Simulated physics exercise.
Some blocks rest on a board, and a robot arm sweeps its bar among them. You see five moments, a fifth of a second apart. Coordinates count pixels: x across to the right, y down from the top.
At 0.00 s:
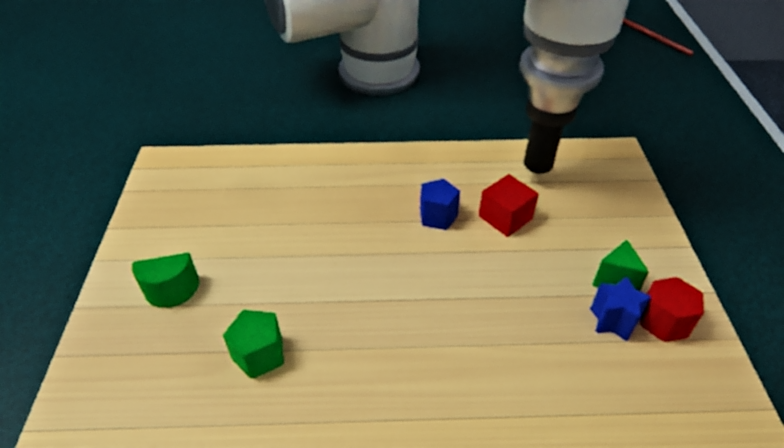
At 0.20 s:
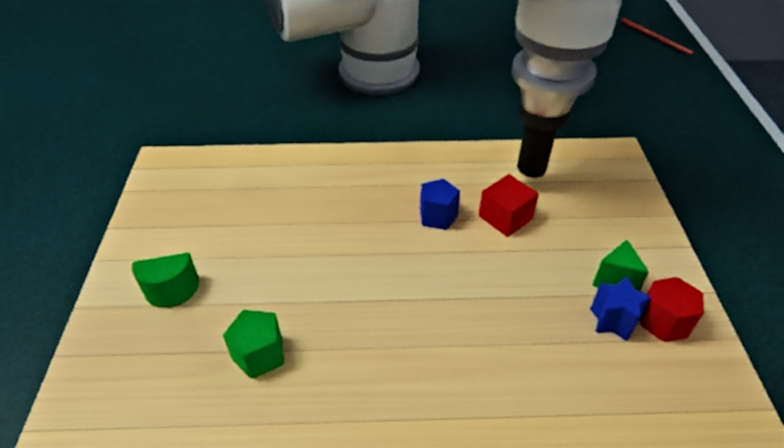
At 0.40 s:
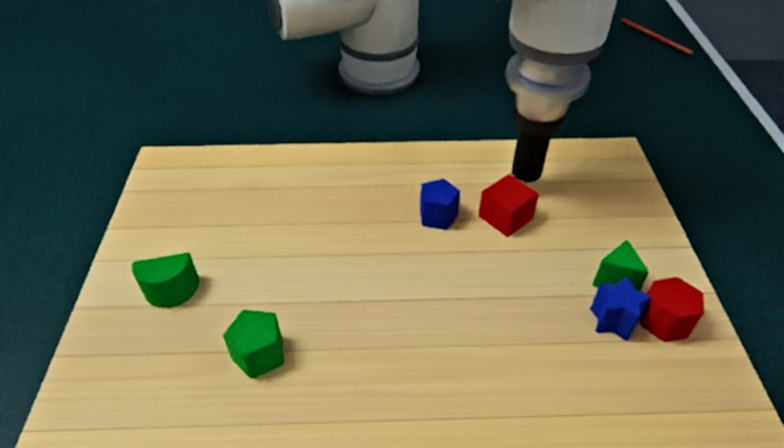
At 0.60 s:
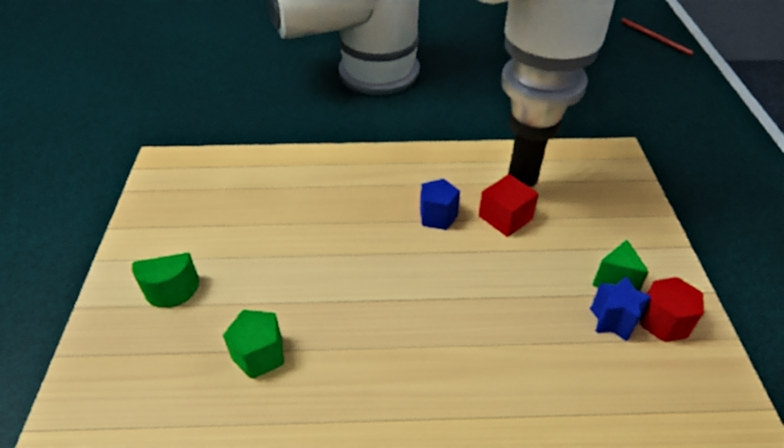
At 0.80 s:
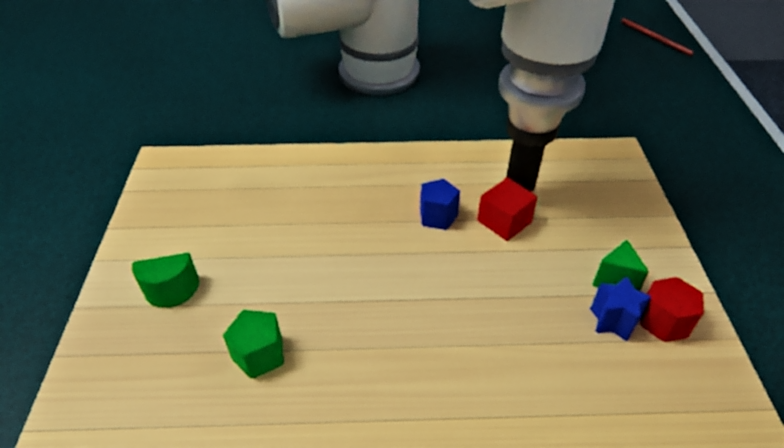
The robot arm eased its black bar slightly left and down toward the red block near the top of the wooden board, nudging it very slightly, while the blue and green blocks stayed still.
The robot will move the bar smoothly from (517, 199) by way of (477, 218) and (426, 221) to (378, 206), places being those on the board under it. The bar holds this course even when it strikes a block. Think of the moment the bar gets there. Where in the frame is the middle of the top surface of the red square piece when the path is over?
At (493, 218).
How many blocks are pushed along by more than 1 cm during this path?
The count is two.
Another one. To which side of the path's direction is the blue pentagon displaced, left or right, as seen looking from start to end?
To the right.
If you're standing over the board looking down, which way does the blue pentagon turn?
In a top view, it turns counterclockwise.
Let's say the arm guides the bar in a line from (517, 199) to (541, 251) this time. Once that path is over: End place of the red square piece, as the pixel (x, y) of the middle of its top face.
I'd place it at (504, 214), taking the centre of its top.
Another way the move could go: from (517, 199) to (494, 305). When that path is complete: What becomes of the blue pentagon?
That block stays.
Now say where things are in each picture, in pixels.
The first frame shows bar tip (538, 165); block tops, blue pentagon (440, 191); red square piece (511, 191).
The second frame shows bar (532, 168); blocks unchanged.
The third frame shows bar (526, 173); blocks unchanged.
The fourth frame shows bar (523, 178); blocks unchanged.
The fifth frame shows bar (521, 183); blue pentagon (440, 191); red square piece (509, 195).
What follows on the original path. One third of the way, bar (479, 203); red square piece (493, 217), turned 65° anticlockwise.
Two thirds of the way, bar (427, 205); blue pentagon (390, 190); red square piece (493, 218), turned 65° anticlockwise.
At the end, bar (378, 191); blue pentagon (344, 187), turned 35° anticlockwise; red square piece (493, 218), turned 65° anticlockwise.
